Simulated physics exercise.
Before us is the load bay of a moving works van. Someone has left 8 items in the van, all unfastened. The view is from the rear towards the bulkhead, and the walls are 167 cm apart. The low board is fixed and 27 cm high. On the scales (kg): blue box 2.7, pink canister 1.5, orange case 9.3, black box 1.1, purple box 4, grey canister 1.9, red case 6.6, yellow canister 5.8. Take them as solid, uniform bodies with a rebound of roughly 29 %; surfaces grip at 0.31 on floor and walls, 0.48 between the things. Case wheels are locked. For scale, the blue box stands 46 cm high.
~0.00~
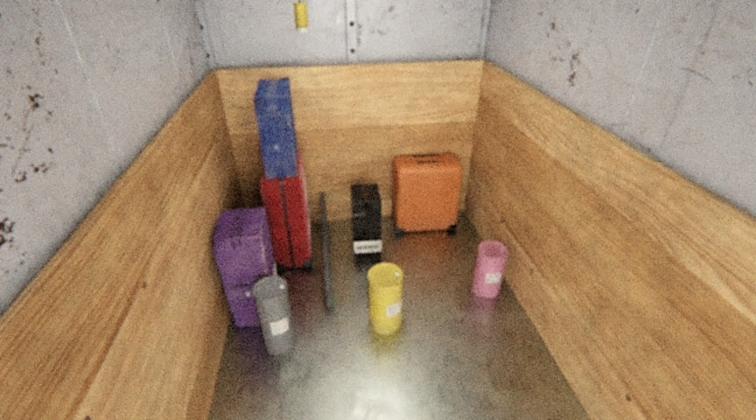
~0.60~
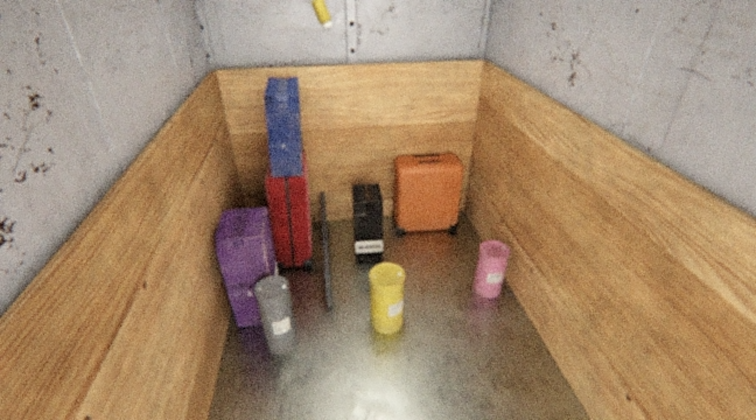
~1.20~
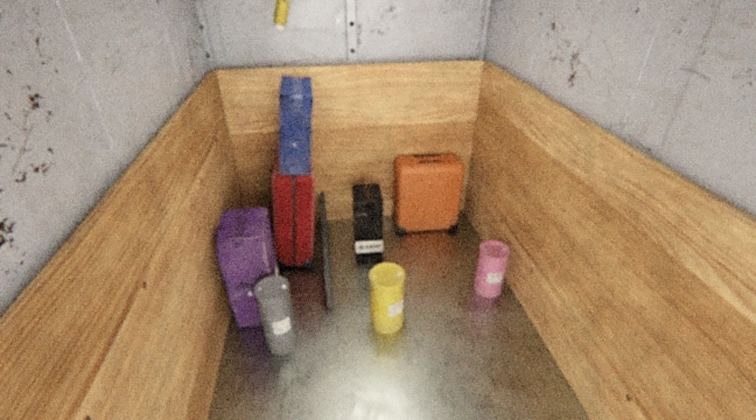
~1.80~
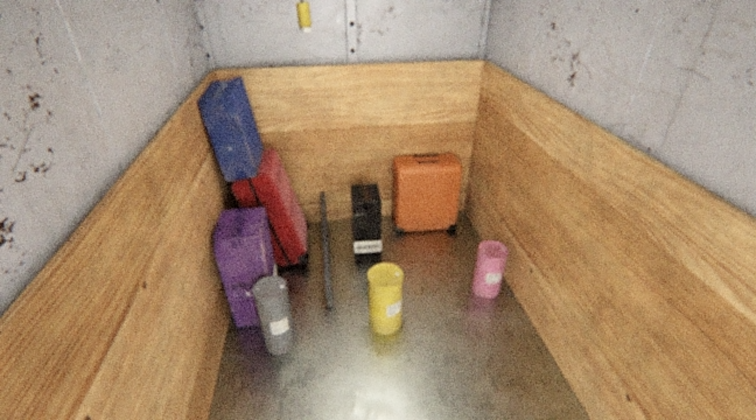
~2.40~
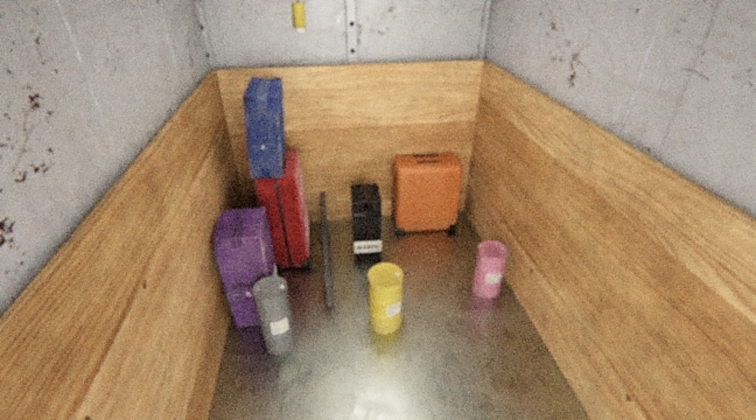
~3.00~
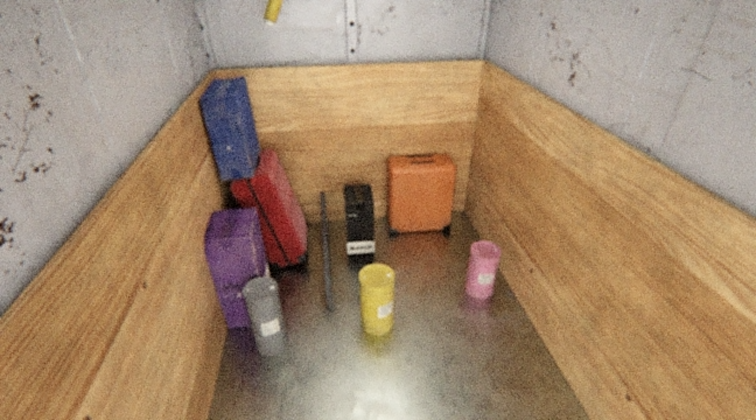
In the load bay of a van, a blue box stands on a red case among other luggage and canisters, and both shift slightly right. The stack then leans left against the side wall, straightens partway, and leans left again as the purple box, black box, orange case and canisters slide slightly left.
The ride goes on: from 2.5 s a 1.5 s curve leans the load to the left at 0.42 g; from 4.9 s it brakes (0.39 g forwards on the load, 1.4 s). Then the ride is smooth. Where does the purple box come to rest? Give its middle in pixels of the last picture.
It ends at about (250, 238).
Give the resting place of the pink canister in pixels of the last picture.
Around (344, 249).
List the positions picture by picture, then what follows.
Smooth; purple box (250, 269); blue box (278, 127), in the first picture.
Load feels 0.26 g right; blue box (285, 126) slid 4 cm; orange case (426, 193), in the second picture.
Load feels 0.36 g left; blue box (296, 125) leaning 7°; grey canister (278, 316), in the third picture.
Smooth; blue box (234, 128) leaning 7°; yellow canister (385, 299), in the fourth picture.
Smooth; blue box (267, 127) leaning 5°; pink canister (489, 269), in the fifth picture.
Load feels 0.42 g left; purple box (242, 270) slid 4 cm; black box (359, 225) slid 5 cm, in the sixth picture.
After 3.60 s, load feels 0.42 g left; purple box slid 4 cm near (242, 270); yellow canister slid 42 cm; orange case slid 43 cm.
After 5.30 s, load feels 0.39 g forwards; purple box slid 5 cm near (243, 267); pink canister slid 84 cm; yellow canister slid 61 cm.
At rest (6.8 s), not toppled but over 15 cm from the start, blue box, pink canister, orange case, black box, purple box, grey canister and yellow canister; red case in place, give or take 15 cm. Seen from the same camera at the end, purple box near (250, 238).
